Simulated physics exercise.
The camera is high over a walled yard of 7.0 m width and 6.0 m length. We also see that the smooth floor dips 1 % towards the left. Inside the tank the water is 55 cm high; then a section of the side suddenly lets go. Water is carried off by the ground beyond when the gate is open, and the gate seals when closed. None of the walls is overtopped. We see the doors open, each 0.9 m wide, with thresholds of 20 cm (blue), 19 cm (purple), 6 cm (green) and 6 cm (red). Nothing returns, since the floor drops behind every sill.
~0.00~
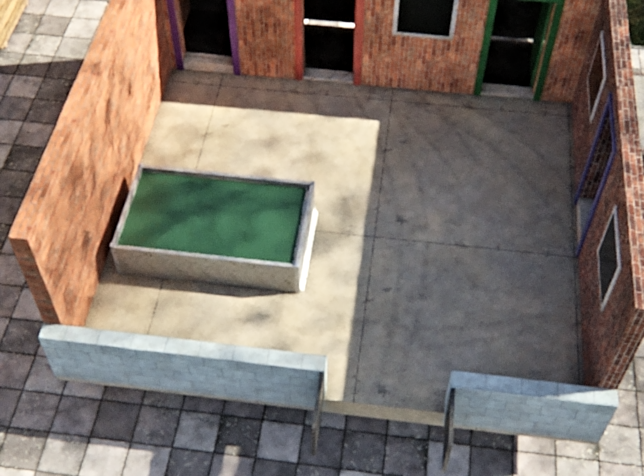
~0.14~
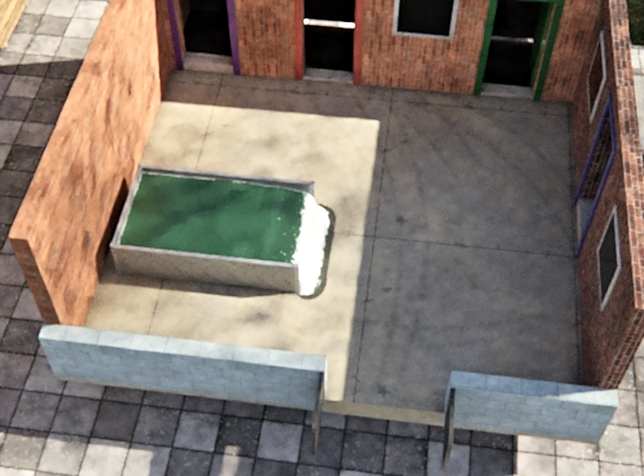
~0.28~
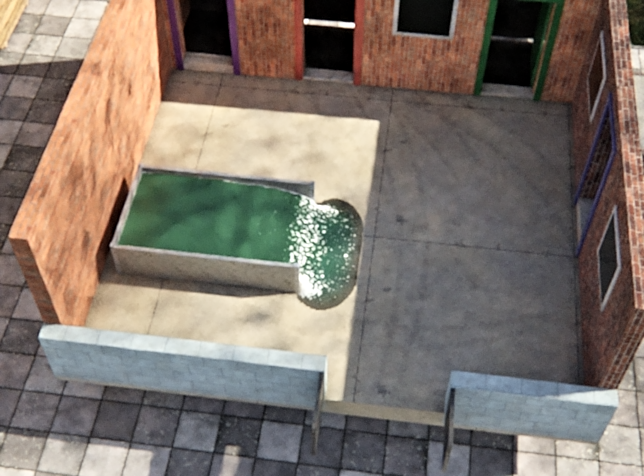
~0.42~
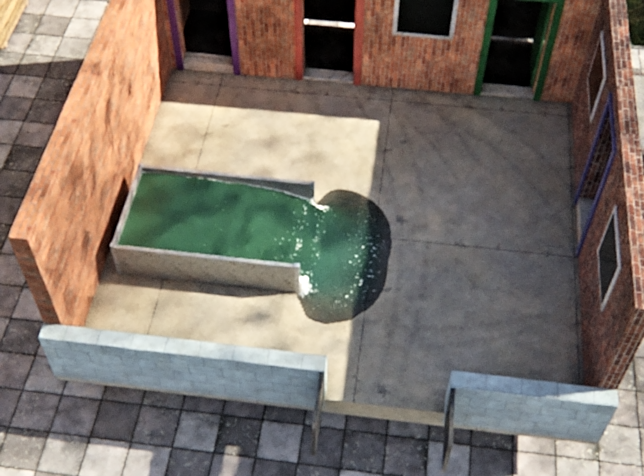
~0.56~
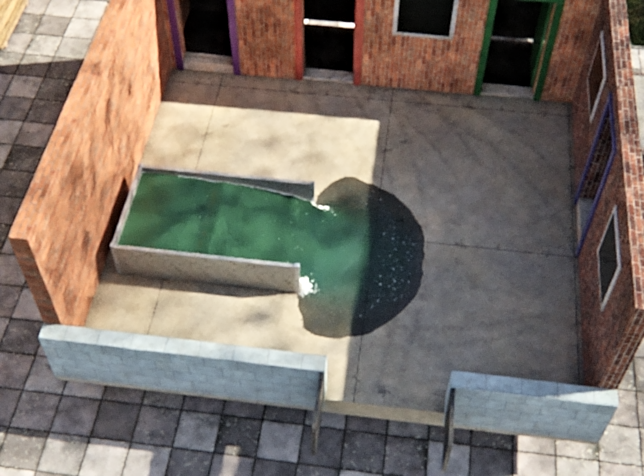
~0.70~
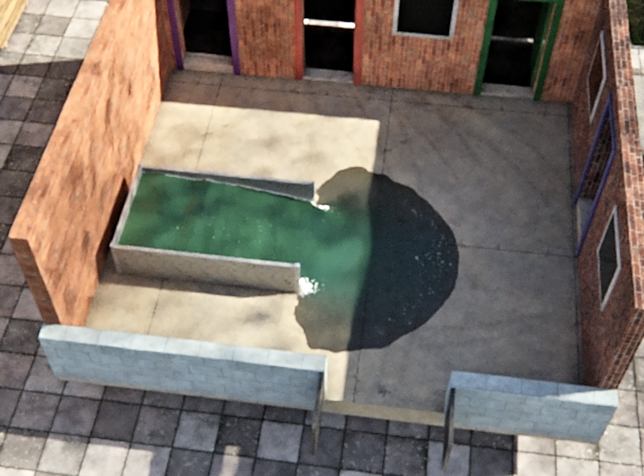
The footage shows a brick-walled yard with a rectangular tank of green water whose right end opens, releasing a white, foamy rush that spreads rightward across the pale floor as a widening, rounded dark pool.
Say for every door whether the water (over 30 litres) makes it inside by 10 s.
At the end, the blue door never tops the limit; the purple door never tops the limit; the green door tops the limit; the red door never tops the limit.
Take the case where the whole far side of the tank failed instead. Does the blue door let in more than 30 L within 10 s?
Then: Blue under.
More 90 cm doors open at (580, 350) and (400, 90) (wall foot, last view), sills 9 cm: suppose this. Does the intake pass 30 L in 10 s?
Per doorway, in order: Sufficient / insufficient.
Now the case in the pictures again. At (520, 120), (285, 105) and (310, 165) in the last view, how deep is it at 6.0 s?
Reading - approx. 10 / 0 / 0 cm.
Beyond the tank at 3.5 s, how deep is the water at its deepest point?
Around 25 centimetres deep.
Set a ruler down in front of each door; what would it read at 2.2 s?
You'd get blue at 17 cm, purple at 0 cm, green at 0 cm, and red at 0 cm.
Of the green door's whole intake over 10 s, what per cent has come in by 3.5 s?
Some 0 per cent by then.
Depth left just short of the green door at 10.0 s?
Looks like about 6.0 cm at that spot.
After 1.4 s water covers 35 % of the floor and is deepest (23 cm) near (313, 263); blue door not reached, purple door not reached, green door not reached, red door not reached.
After 2.2 s water covers 45 % of the floor and is deepest (22 cm) near (314, 254); blue door 17 cm at the sill, 0 L in, purple door not reached, green door not reached, red door not reached.
After 3.5 s water covers 50 % of the floor and is deepest (25 cm) near (564, 109); blue door 18 cm at the sill, 0 L in, purple door not reached, green door 10 cm at the sill, 0 L in, red door not reached.
After 6.0 s water covers 60 % of the floor and is deepest (12 cm) near (453, 169); blue door 7 cm at the sill, 0 L in, purple door not reached, green door 11 cm at the sill, 56 L in, red door 4 cm at the sill, 0 L in.
After 10.0 s water covers 95 % of the floor and is deepest (13 cm) near (176, 90); blue door 3 cm at the sill, 0 L in, purple door 7 cm at the sill, 0 L in, green door 6 cm at the sill, 84 L in, red door 6 cm at the sill, 0 L in.
